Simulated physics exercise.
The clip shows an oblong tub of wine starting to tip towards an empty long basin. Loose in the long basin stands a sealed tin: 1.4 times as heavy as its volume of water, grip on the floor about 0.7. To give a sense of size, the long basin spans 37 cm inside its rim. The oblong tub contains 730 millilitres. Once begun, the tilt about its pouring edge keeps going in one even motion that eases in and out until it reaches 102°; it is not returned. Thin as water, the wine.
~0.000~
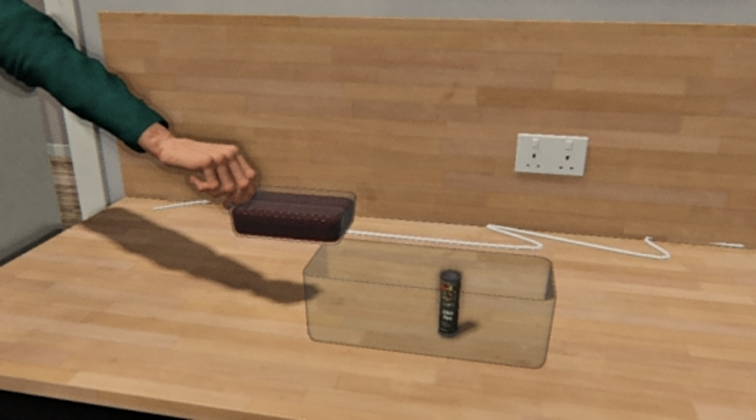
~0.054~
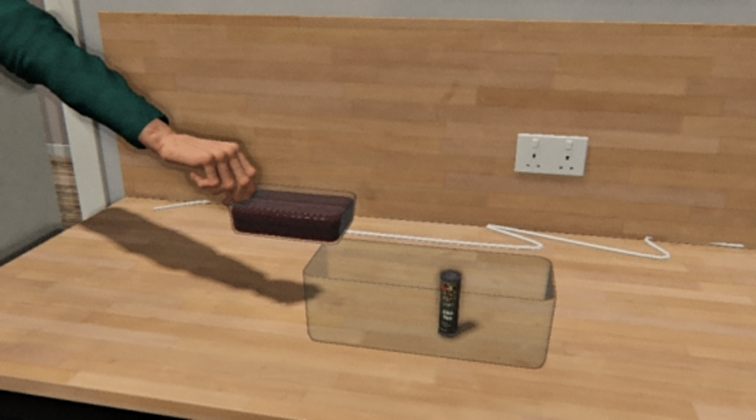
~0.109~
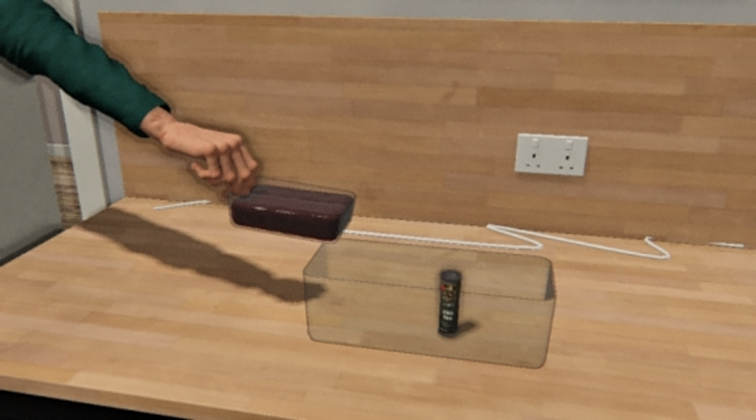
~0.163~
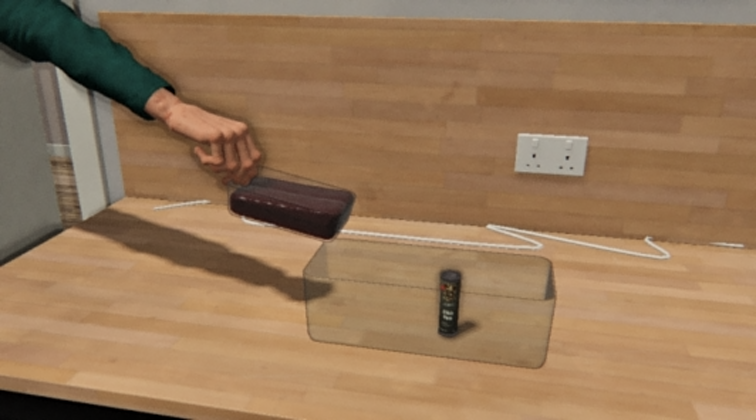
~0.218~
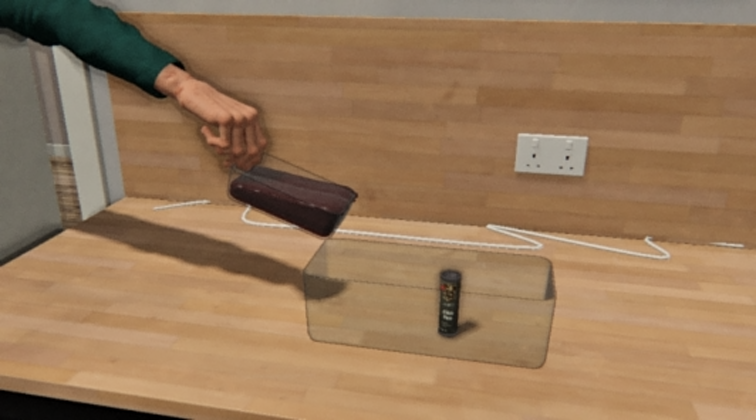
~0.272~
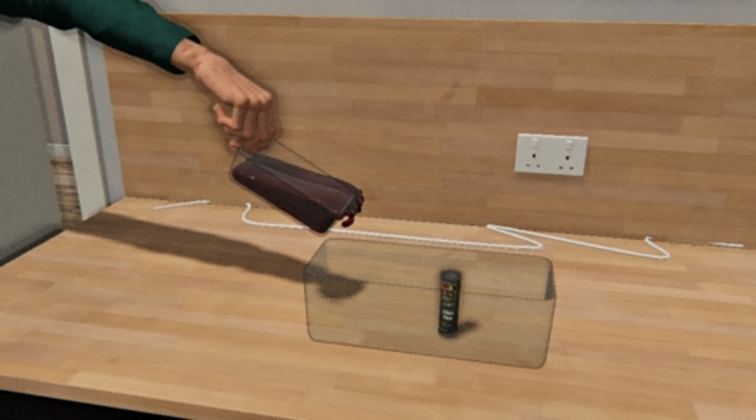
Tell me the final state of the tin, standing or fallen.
Watch, it's going to go down.
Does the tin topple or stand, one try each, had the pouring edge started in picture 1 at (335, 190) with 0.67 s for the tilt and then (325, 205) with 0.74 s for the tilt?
The tin overturns the first time and stays vertical the second time.
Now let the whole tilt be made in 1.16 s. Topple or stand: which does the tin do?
In that case the tin stays vertical.
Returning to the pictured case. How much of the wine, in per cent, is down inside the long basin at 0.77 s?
About 86 per cent.
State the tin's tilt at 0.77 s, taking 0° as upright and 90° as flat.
I'd put it at close to 5 degrees off upright.
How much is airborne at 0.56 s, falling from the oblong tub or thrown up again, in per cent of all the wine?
Roughly 56 %.
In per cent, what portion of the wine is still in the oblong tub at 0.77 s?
0 per cent or thereabouts.
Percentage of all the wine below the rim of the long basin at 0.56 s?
About 34 per cent.
After 0.56 s the tilt is 88° and 8 per cent is still to pour; the tin stands where it began.
After 0.77 s the tilt is 102° and 0 per cent is still to pour; the tin stands 1 cm from where it began.
After 1.00 s the tilt is 102° and 0 per cent is still to pour; the tin leans 12°.
After 1.24 s the tilt is 102° and 0 per cent is still to pour; the tin leans 42°.
In the end the tin lies on its side.
